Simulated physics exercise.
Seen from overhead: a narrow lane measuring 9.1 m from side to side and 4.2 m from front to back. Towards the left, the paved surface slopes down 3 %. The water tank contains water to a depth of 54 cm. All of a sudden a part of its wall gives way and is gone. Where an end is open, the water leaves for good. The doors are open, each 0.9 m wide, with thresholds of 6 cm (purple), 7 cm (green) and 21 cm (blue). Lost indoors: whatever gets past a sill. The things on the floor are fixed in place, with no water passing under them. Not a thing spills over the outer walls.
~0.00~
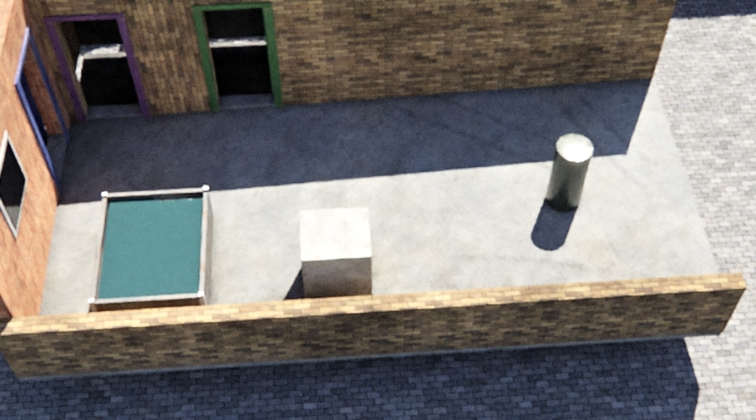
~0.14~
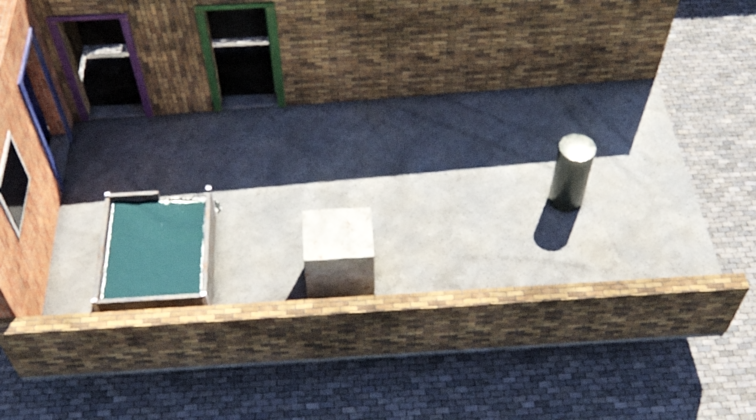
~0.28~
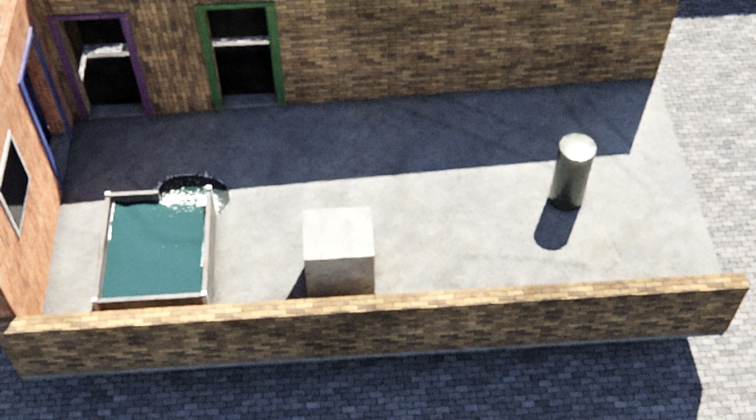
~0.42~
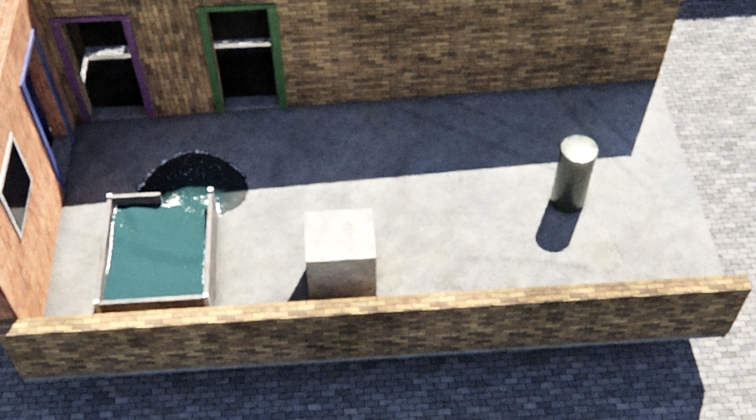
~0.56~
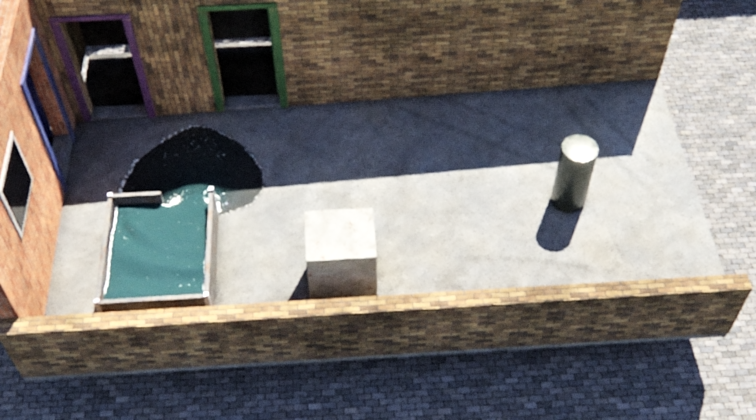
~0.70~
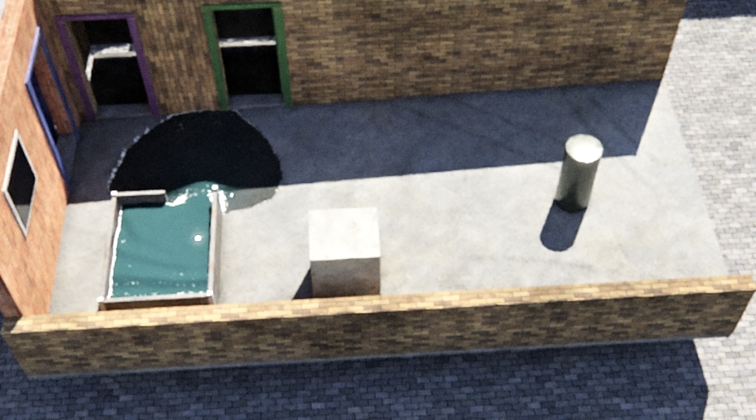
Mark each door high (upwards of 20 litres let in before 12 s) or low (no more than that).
Marks: Purple door high, green door high, blue door low.
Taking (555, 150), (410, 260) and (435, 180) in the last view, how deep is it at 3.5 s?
About 0, 0 and 0 cm respectively.
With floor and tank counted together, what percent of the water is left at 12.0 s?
Remaining: Roughly 84 %.
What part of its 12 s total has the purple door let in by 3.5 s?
That works out near 45%.
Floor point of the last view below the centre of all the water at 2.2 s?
Near (185, 211).
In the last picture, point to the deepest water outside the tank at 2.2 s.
Location: Approx. (81, 123).
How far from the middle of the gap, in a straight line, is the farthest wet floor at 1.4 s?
I'd say close to 2.8 m.
After 1.4 s water covers 15 % of the floor and is deepest (28 cm) near (200, 212); purple door 12 cm at the sill, 2 L in, green door 16 cm at the sill, 9 L in, blue door not reached.
After 2.2 s water covers 20 % of the floor and is deepest (30 cm) near (81, 123); purple door 12 cm at the sill, 20 L in, green door 17 cm at the sill, 46 L in, blue door 9 cm at the sill, 0 L in.
After 3.5 s water covers 30 % of the floor and is deepest (20 cm) near (81, 123); purple door 12 cm at the sill, 44 L in, green door 11 cm at the sill, 80 L in, blue door 11 cm at the sill, 0 L in.
After 7.0 s water covers 55 % of the floor and is deepest (14 cm) near (81, 123); purple door 9 cm at the sill, 81 L in, green door 6 cm at the sill, 97 L in, blue door 10 cm at the sill, 0 L in.
After 12.0 s water covers 45 % of the floor and is deepest (12 cm) near (44, 350); purple door 9 cm at the sill, 100 L in, green door 4 cm at the sill, 97 L in, blue door 9 cm at the sill, 0 L in.
